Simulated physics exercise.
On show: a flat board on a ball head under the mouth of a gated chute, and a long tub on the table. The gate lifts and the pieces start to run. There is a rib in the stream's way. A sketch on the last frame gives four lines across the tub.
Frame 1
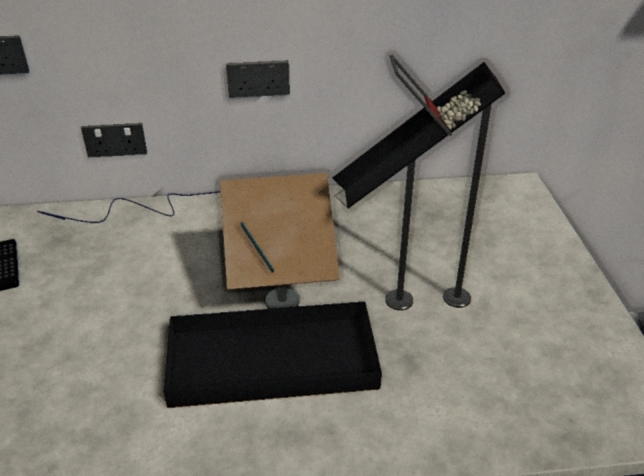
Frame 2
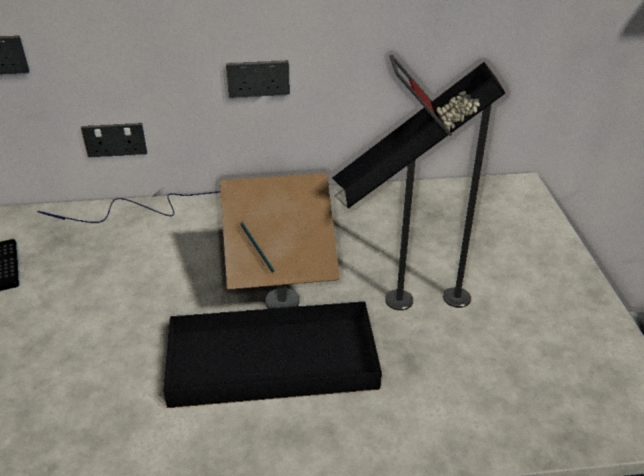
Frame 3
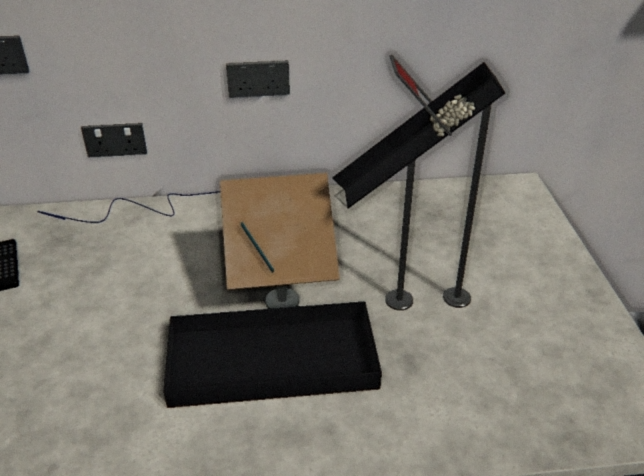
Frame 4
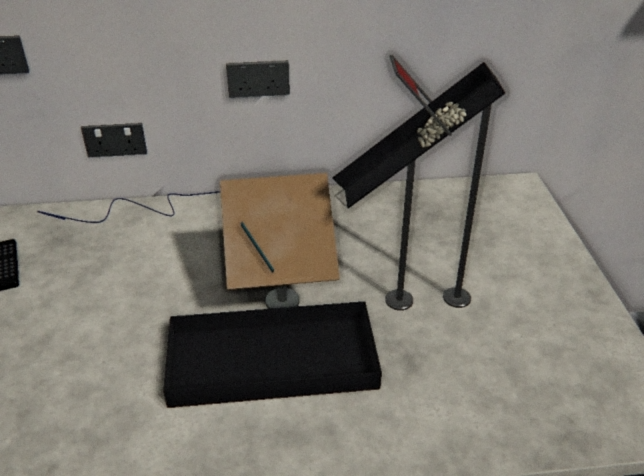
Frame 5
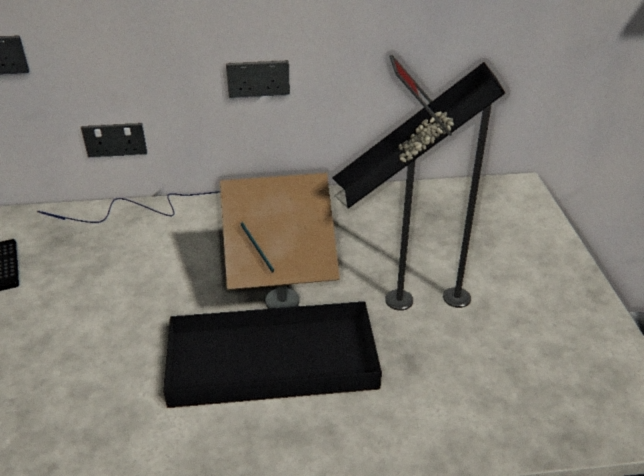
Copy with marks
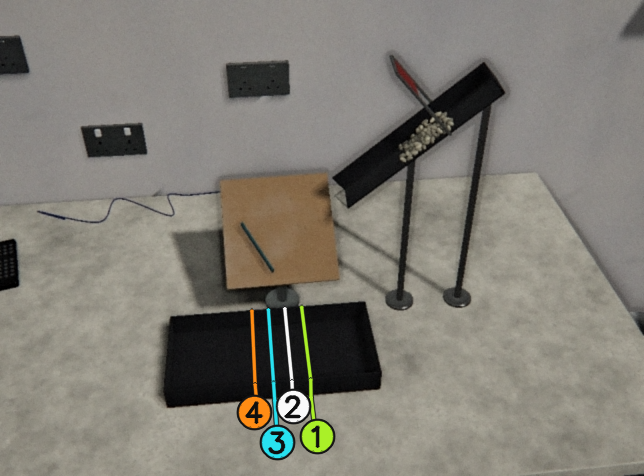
White beans sliding down a sloping black chute as its gate lifts, above a tilted brown board and an empty black tub.
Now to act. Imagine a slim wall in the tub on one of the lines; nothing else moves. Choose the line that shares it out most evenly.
I would pick line 2.
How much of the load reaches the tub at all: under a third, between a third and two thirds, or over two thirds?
About that: Over two thirds.
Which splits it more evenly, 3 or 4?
Line 3.
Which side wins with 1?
The left side.
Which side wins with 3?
Right.
On the marked copy, line 1 crosses the front rim at (310, 378); line 2 crosses the front rim at (291, 380); line 3 crosses the front rim at (273, 382); line 4 crosses the front rim at (255, 383).
With 1, of what is caught, nearly all on the left of the divider, a small part on the right.
With 2, of what is caught, about half on the left of the divider, about half on the right.
With 3, of what is caught, about a quarter on the left of the divider, about two thirds on the right.
With 4, of what is caught, a stray few on the left of the divider, nearly all on the right.
